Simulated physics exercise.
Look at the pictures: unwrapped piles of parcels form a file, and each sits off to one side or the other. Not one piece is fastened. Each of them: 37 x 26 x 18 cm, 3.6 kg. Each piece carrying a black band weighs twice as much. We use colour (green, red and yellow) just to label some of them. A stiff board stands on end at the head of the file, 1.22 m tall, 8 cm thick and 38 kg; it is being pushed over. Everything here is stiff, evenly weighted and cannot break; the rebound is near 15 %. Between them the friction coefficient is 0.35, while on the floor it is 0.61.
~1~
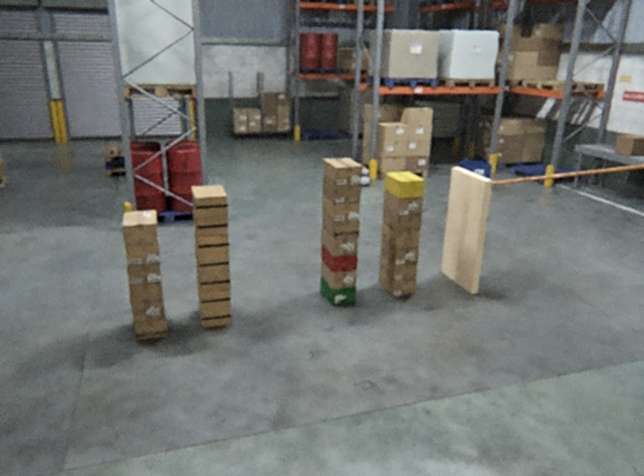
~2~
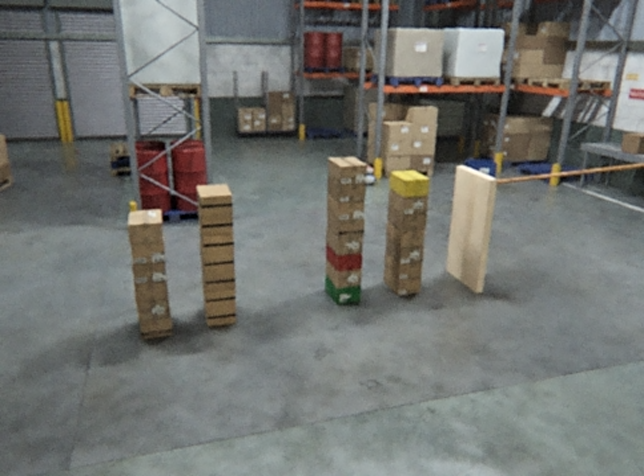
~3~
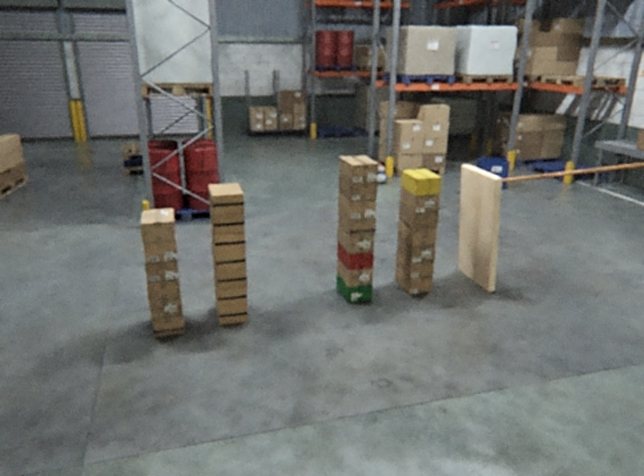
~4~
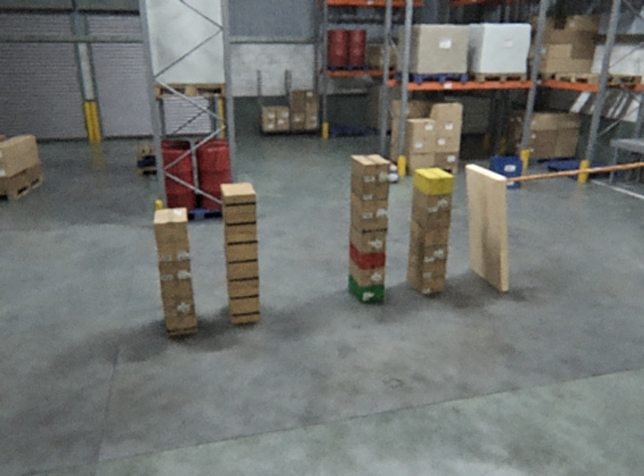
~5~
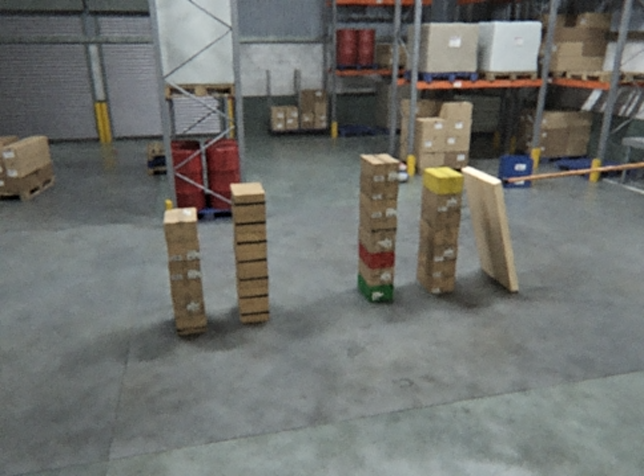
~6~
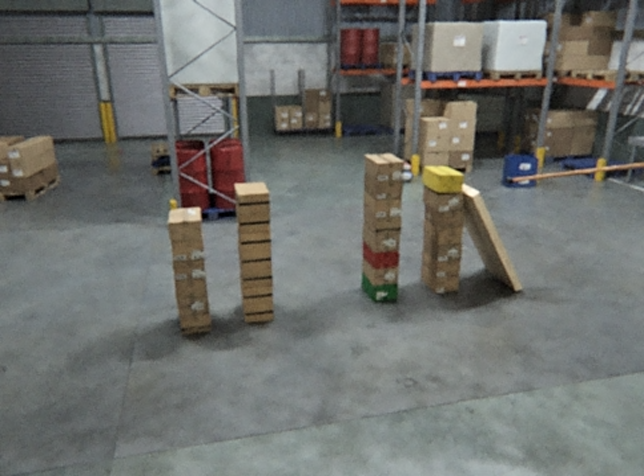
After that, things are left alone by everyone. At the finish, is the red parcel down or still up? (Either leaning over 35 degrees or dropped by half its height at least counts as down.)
It is down.
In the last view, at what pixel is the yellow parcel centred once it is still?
Look near (311, 273) in the final frame.
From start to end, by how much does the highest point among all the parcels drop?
About 20 cm lower.
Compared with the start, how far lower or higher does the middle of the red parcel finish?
30 cm lower.
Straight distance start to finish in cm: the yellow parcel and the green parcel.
So yellow shifts 160 cm, while green shifts 0 cm.
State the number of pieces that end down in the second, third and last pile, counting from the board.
Pieces by pile: Second 7, third 0, last 0.
Then, 0.29 s past the last view, board 43° from upright; none of the 28 parcels down, 7 disturbed; red parcel unmoved; yellow parcel 14° from how it stood.
Then, 0.63 s past the last view, board 65° from upright; 6 of the 28 parcels down; red parcel 14 cm from its place; yellow parcel 13° from how it stood, 13 cm lower.
Then, 0.91 s past the last view, board 75° from upright; 11 of the 28 parcels down; red parcel 27° from how it stood, 10 cm lower; yellow parcel 35 cm lower.
Then, 1.19 s past the last view, board 74° from upright; 13 of the 28 parcels down; red parcel 46° from how it stood, 28 cm lower; yellow parcel 36° from how it stood, 41 cm lower.
In the end, board 76° from upright; 13 of the 28 parcels down; red parcel 57° from how it stood, 28 cm lower; yellow parcel 57° from how it stood, 85 cm lower; green parcel 19 mm from its place. From the last view, middles, red parcel near (324, 284), yellow parcel near (311, 273).
